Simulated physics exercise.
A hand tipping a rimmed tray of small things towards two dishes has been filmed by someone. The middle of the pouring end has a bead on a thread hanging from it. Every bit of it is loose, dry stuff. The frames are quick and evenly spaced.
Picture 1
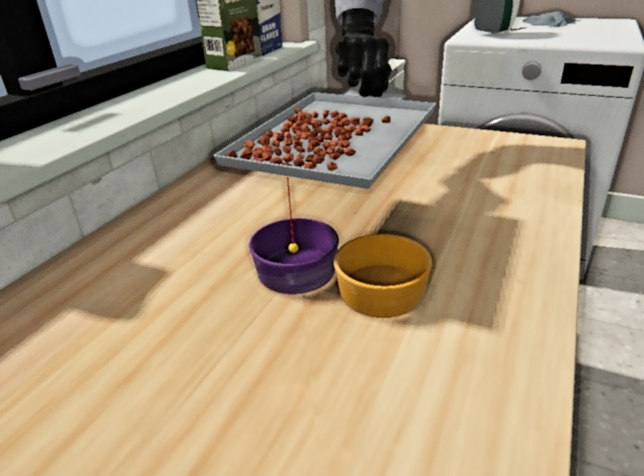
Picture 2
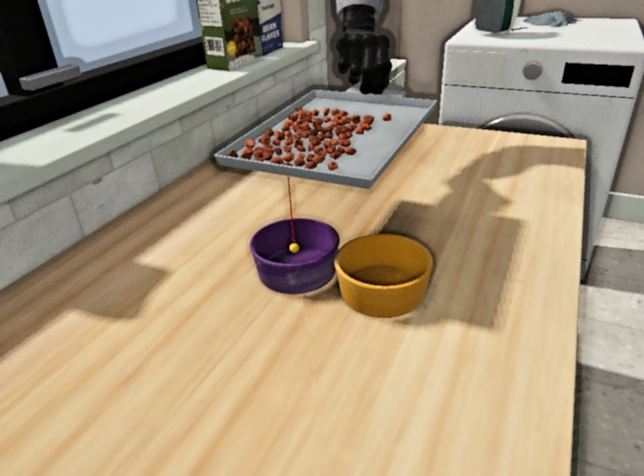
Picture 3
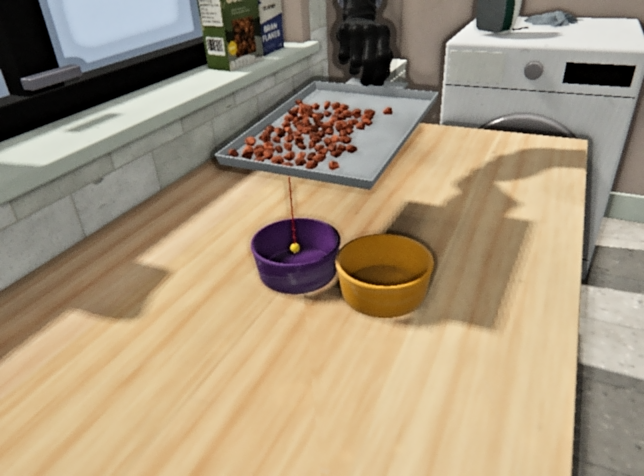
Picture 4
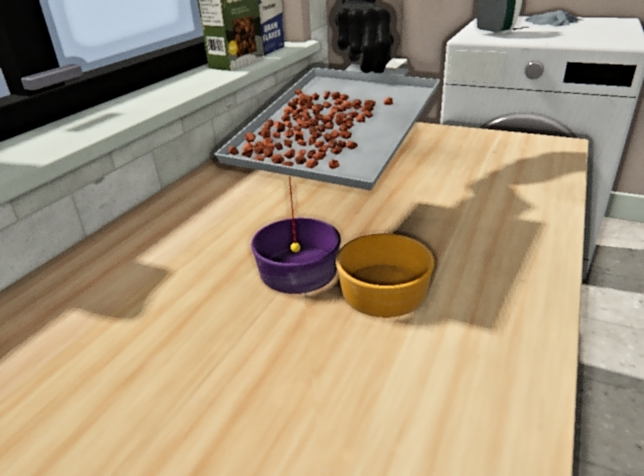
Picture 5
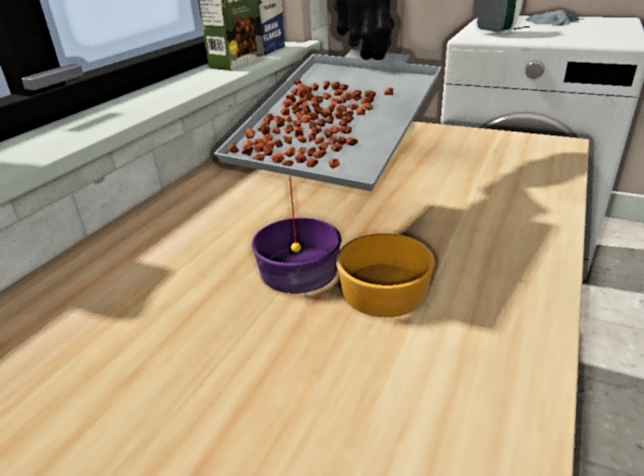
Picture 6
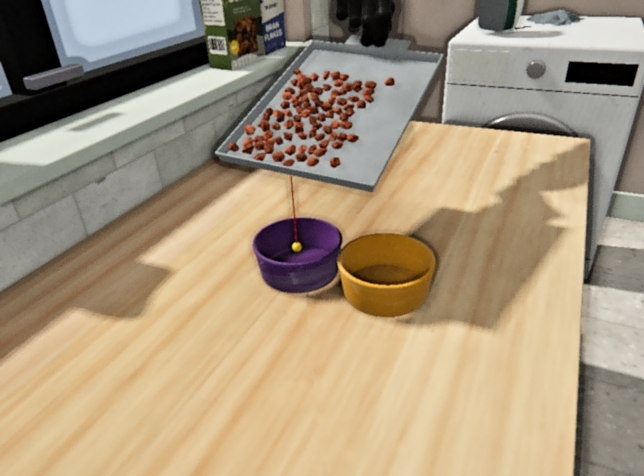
On a wooden counter, a dark gloved hand steadily raised the far side of a gray tray of reddish-brown bits, tilting it towards a purple dish and a mustard-yellow dish that stayed still.
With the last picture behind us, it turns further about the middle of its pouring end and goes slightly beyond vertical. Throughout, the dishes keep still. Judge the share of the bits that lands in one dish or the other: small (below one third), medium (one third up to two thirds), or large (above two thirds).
The share is small.
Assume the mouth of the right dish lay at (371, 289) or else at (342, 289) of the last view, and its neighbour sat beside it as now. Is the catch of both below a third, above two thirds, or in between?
Earlier place: Above two thirds. Later place: More than two thirds.
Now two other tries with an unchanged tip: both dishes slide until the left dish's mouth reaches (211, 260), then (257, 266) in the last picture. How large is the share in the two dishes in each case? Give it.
Around 80 and then 100 per cent.
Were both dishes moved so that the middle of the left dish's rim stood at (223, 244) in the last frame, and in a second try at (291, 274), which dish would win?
One: The dish on the right. Two: The left-hand dish.
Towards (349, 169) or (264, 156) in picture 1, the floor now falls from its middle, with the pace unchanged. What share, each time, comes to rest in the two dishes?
60 % and 10 %.
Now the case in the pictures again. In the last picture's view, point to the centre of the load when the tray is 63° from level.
Somewhere about pixel (305, 162).
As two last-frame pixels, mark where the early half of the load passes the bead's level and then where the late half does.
Roughly (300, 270) first, then roughly (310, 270).
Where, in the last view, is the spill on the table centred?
Their middle ends up at roughly (304, 327).
Shortly afterwards, tray tipped steeply; the bulk on the tray; a little in the air.
Next, tray tipped past a quarter turn; a little on the tray; only a few in the right dish; only a few in the left dish; near two thirds outside both; near a quarter in the air.
Some moments later, tray tipped past a quarter turn; a little in the right dish; all but a few outside both.
In the end, tray tipped past a quarter turn; a little in the right dish; none at all in the left dish; all but a few outside both.
